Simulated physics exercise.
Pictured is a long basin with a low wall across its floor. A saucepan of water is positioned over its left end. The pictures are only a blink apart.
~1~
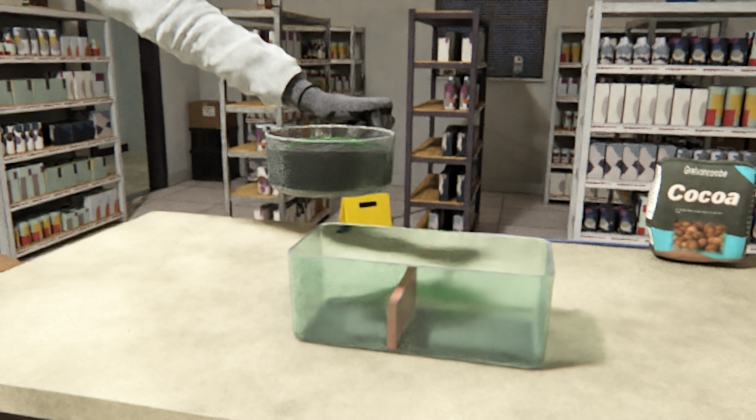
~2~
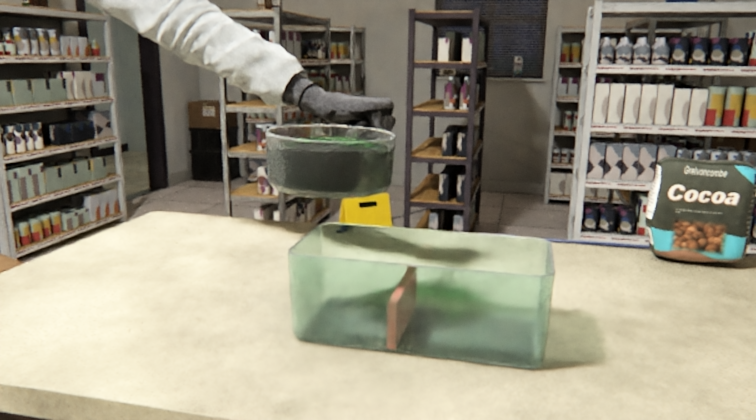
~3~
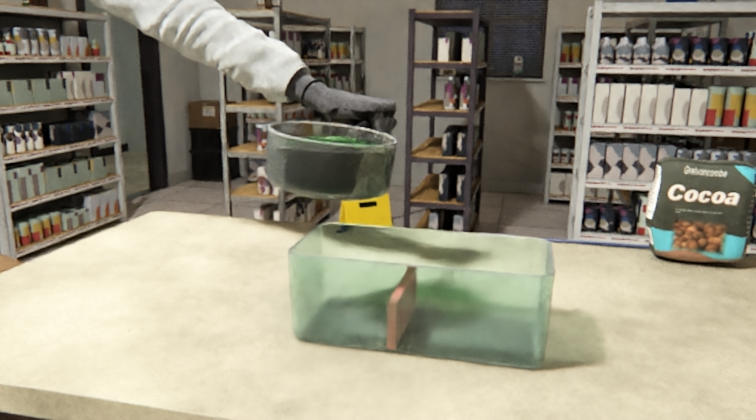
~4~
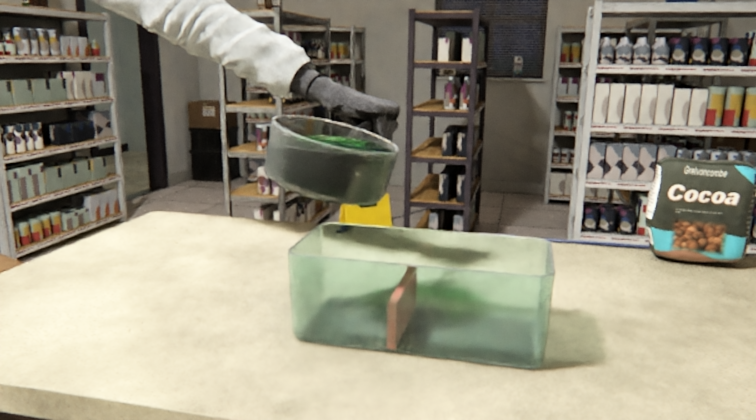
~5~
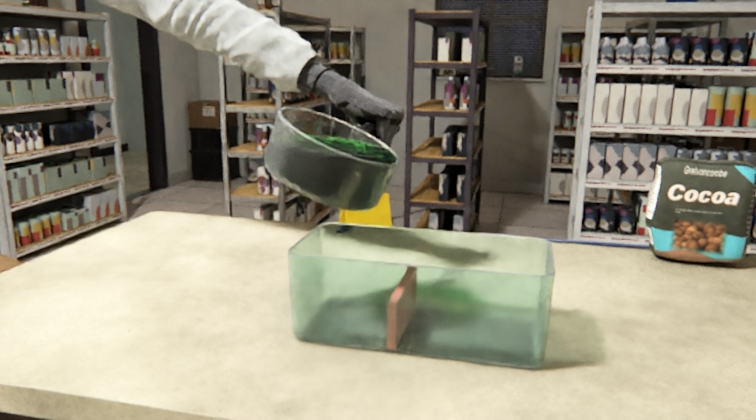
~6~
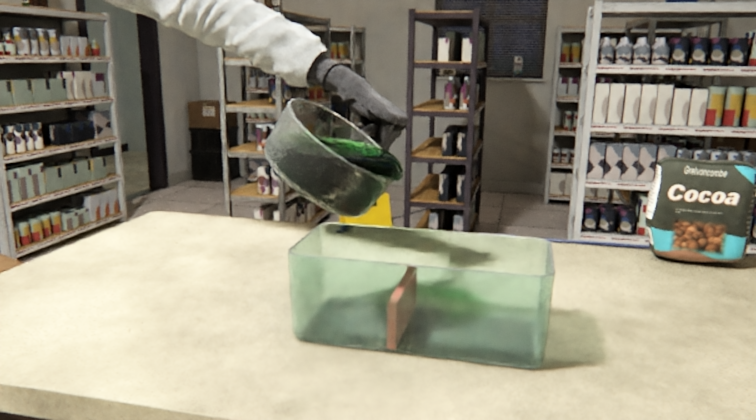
A gloved hand steadily tilts a clear round container of green liquid above a long basin.
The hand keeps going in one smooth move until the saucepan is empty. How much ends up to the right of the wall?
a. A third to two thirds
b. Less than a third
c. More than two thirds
a.
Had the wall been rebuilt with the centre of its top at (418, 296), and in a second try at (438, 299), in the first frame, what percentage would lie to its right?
40 per cent first, then 20 per cent.
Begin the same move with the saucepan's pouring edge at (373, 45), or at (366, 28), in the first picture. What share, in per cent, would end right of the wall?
Roughly 60 per cent, then roughly 50 per cent.
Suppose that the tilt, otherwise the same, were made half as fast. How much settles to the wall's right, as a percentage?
Roughly 70 percent.
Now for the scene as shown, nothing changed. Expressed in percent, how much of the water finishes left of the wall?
Some 40 parts in a hundred.
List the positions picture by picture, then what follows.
The first frame shows tilt 0°; pouring edge (392, 137); surface from (275, 142) to (391, 148); the long basin's rim runs from (305, 238) to (552, 258); the wall's top is at (404, 284).
The second frame shows tilt 2°; pouring edge (393, 139); surface from (276, 142) to (392, 149).
The third frame shows tilt 6°; pouring edge (395, 144); surface from (276, 140) to (392, 151).
The fourth frame shows tilt 14°; pouring edge (396, 153); surface from (277, 138) to (394, 154).
The fifth frame shows tilt 24°; pouring edge (396, 165); surface from (277, 137) to (398, 158).
The sixth frame shows tilt 35°; pouring edge (394, 178); surface from (275, 134) to (389, 164); 5 per cent is over the edge.
A moment on, the saucepan is tipped on its side and 17 per cent is still to pour, 10 is left of the wall and 44 right of it.
Next, the saucepan is tipped right over and 4 per cent is still to pour, 34 is left of the wall and 54 right of it.
Then the saucepan is tipped right over and 1 per cent is still to pour, 39 is left of the wall and 55 right of it.
Later the saucepan is tipped right over and 0 per cent is still to pour, 41 is left of the wall and 57 right of it.
At rest 41 per cent lies left of the wall, 57 right of it and 2 outside.
